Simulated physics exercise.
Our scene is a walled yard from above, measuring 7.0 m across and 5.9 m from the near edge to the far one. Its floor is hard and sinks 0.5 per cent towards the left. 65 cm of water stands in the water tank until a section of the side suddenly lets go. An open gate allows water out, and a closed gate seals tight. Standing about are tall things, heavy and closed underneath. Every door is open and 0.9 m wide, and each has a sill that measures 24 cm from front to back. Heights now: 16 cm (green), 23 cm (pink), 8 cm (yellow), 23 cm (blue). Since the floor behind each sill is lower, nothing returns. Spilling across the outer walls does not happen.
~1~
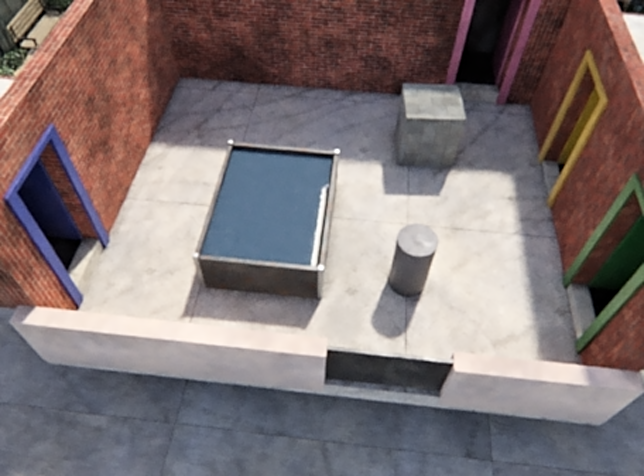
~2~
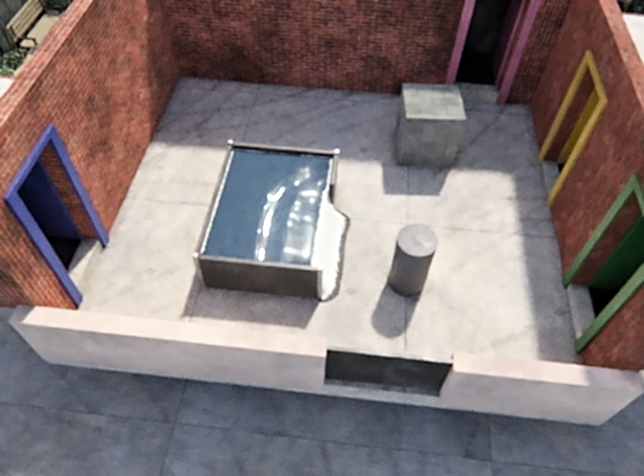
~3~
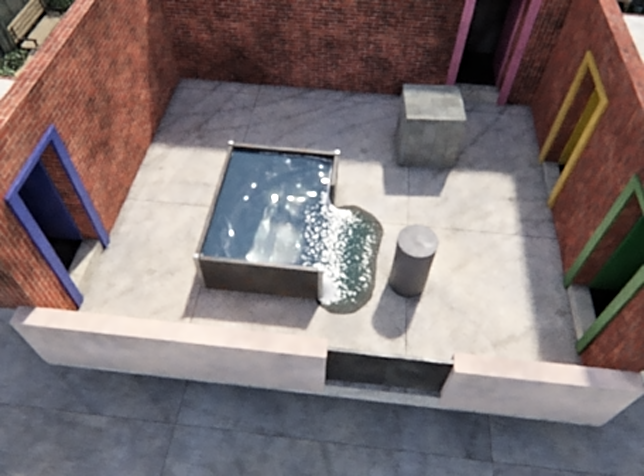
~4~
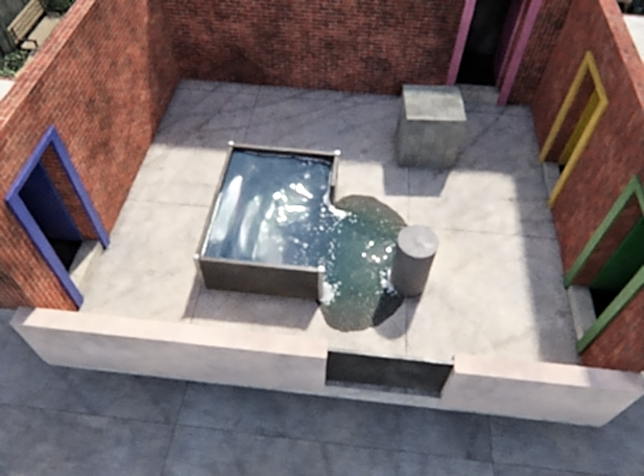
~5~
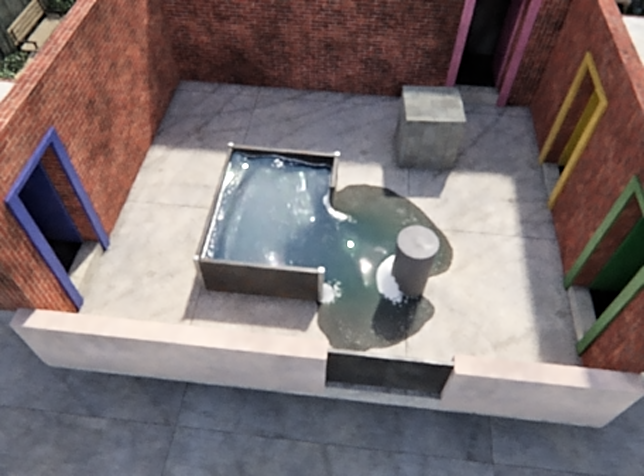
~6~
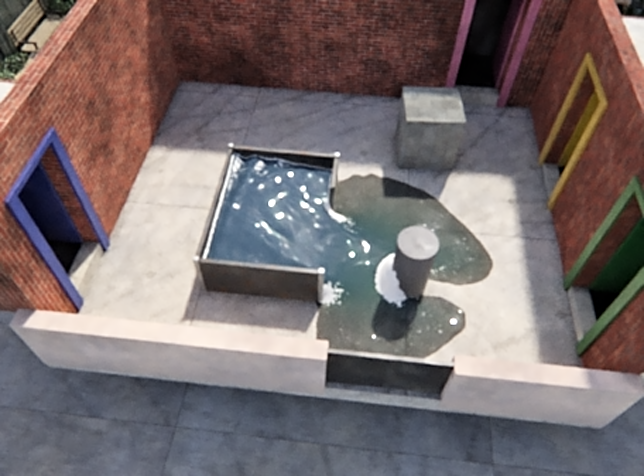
In a brick-walled yard with coloured doorways, water sits still in a raised rectangular tank before pouring from a gap in its right side. It spreads across the pale floor, reaches the grey cylinder and wraps around it, then fans into two dark lobes, one extending right and one nearer the front wall.
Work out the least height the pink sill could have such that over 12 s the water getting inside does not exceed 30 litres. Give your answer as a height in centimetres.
The least height is about 11.5 cm.
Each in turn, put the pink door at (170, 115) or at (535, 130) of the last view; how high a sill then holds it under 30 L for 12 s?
Around 8.5 and 11.0 cm respectively.
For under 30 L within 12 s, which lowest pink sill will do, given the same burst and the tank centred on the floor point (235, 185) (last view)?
Then about 9.0 centimetres at the least.
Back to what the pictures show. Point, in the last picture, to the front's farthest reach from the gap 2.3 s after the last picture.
Somewhere near the pixel (523, 112).
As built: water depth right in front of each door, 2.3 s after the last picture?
In cm - green: 25, pink: 4, yellow: 15, blue: 0.
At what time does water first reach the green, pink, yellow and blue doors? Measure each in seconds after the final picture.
The green door gets it at 0.6 s, the pink door at 2.2 s, the yellow door at 1.0 s and the blue door at 3.6 s.
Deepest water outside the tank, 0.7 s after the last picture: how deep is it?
Up to some 44 centimetres, I'd say.
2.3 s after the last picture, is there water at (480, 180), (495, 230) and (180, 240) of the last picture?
First wet through, second wet through, third bone-dry.
Then, 0.7 s after the last picture water covers 30 % of the floor, deepest (44 cm) near (386, 274); it has not reached the pink door.
Then, 2.3 s after the last picture water covers 45 % of the floor, deepest (26 cm) near (550, 394); 4 cm at the pink door, 0 litres in over its 23 cm sill.
Then, 11.3 s after the last picture water covers 95 % of the floor, deepest (10 cm) near (164, 253); 6 cm at the pink door, 0 litres in over its 23 cm sill.
At the pink door as built, the water peaked near 19 cm, 5.1 s after the last picture.
Run again over the same 12 s with other heights there, 48 litres in over 10 cm, 13 litres over 14 cm. The limit of 30 litres is kept from about 11.5 cm up.
